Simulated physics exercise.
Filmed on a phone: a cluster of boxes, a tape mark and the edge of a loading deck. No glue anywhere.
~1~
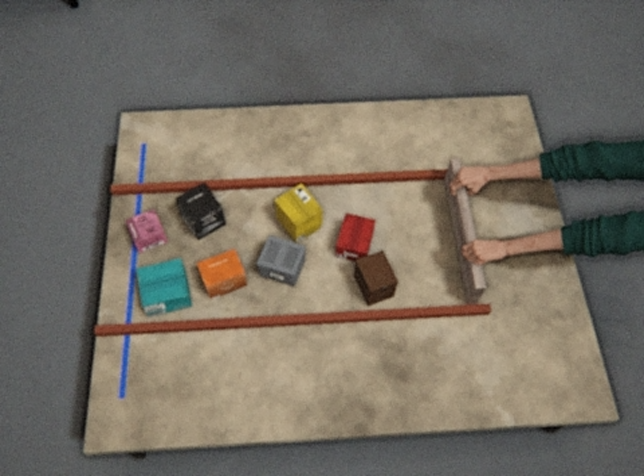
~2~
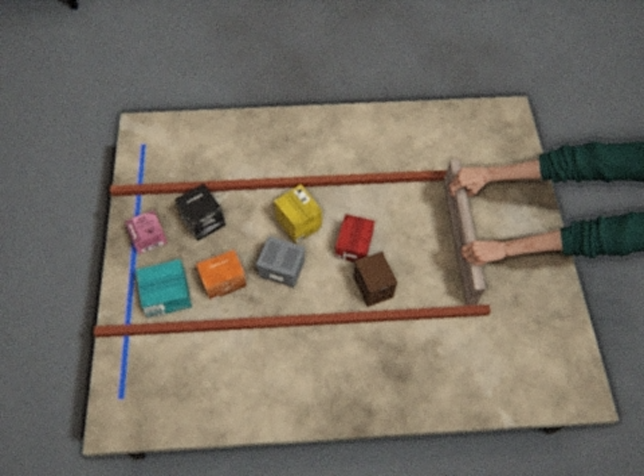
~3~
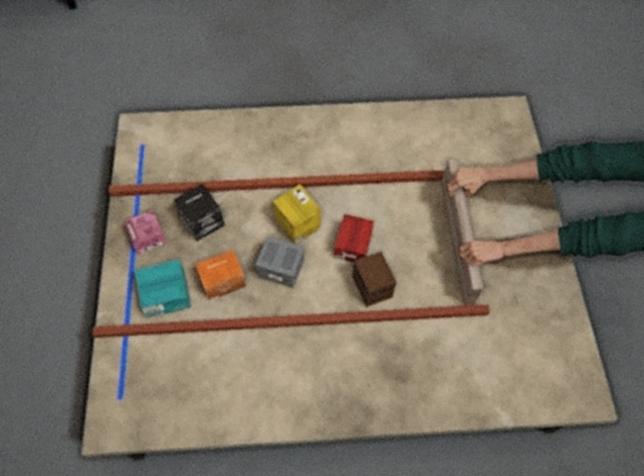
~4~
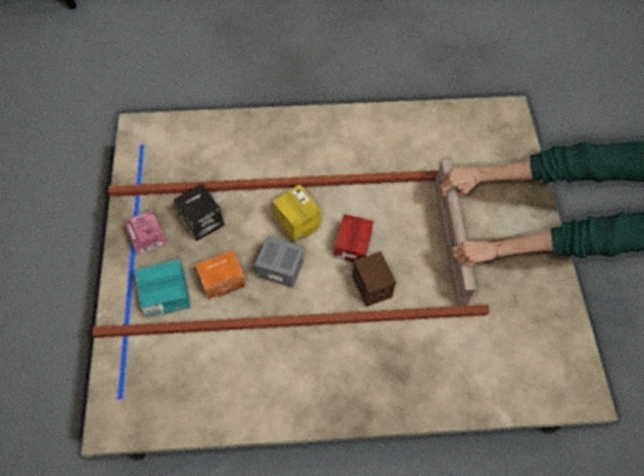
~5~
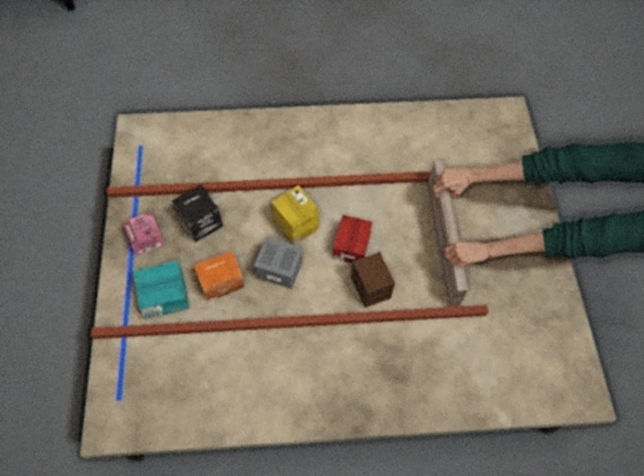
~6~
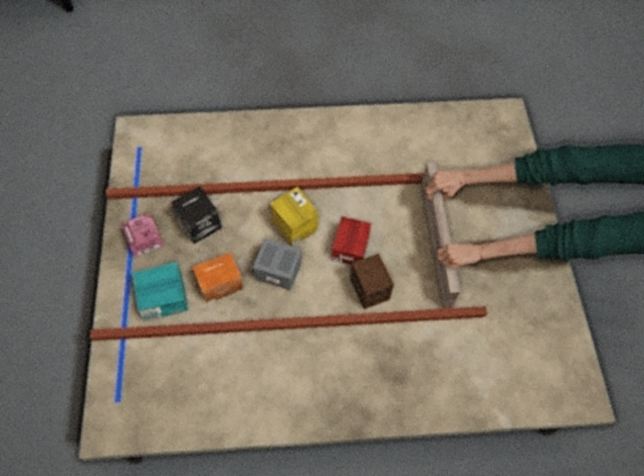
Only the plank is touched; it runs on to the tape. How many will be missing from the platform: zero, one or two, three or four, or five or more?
As it turns out, the number that fall off is five or more.
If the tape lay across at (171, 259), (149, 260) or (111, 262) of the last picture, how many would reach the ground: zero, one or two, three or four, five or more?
For each place: Either three or four; five or more; at least five.
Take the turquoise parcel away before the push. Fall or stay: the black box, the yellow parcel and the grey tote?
The black box comes down; the yellow parcel is kept; the grey tote tumbles off.
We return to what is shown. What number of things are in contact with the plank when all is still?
3 of them.
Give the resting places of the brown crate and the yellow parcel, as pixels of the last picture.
About (107, 298), and the other about (112, 220).
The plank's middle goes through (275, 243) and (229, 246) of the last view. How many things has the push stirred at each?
First 6, then 7.
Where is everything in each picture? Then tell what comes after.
The first frame shows pink box (147, 231); turquoise parcel (165, 288); black box (201, 212); plank (463, 230); tape (134, 257).
The second frame shows turquoise parcel (164, 289); plank (463, 231).
The third frame shows black box (200, 213); red parcel (354, 239).
The fourth frame shows pink box (145, 232); yellow parcel (297, 215).
The fifth frame shows turquoise parcel (162, 290); orange box (220, 277).
The sixth frame shows pink box (143, 235); turquoise parcel (160, 292); black box (197, 215); plank (439, 234); tape (130, 261).
A little later, none off yet; pink box at rest near (143, 235); turquoise parcel at rest near (160, 292); black box at rest near (197, 215).
Next, none off yet; pink box at rest near (143, 235); turquoise parcel shifted about its own width near (99, 304); black box shifted a little near (179, 214).
When it is over, the number that fall off is five or more; down, grey tote, orange box, black box, turquoise parcel and pink box.
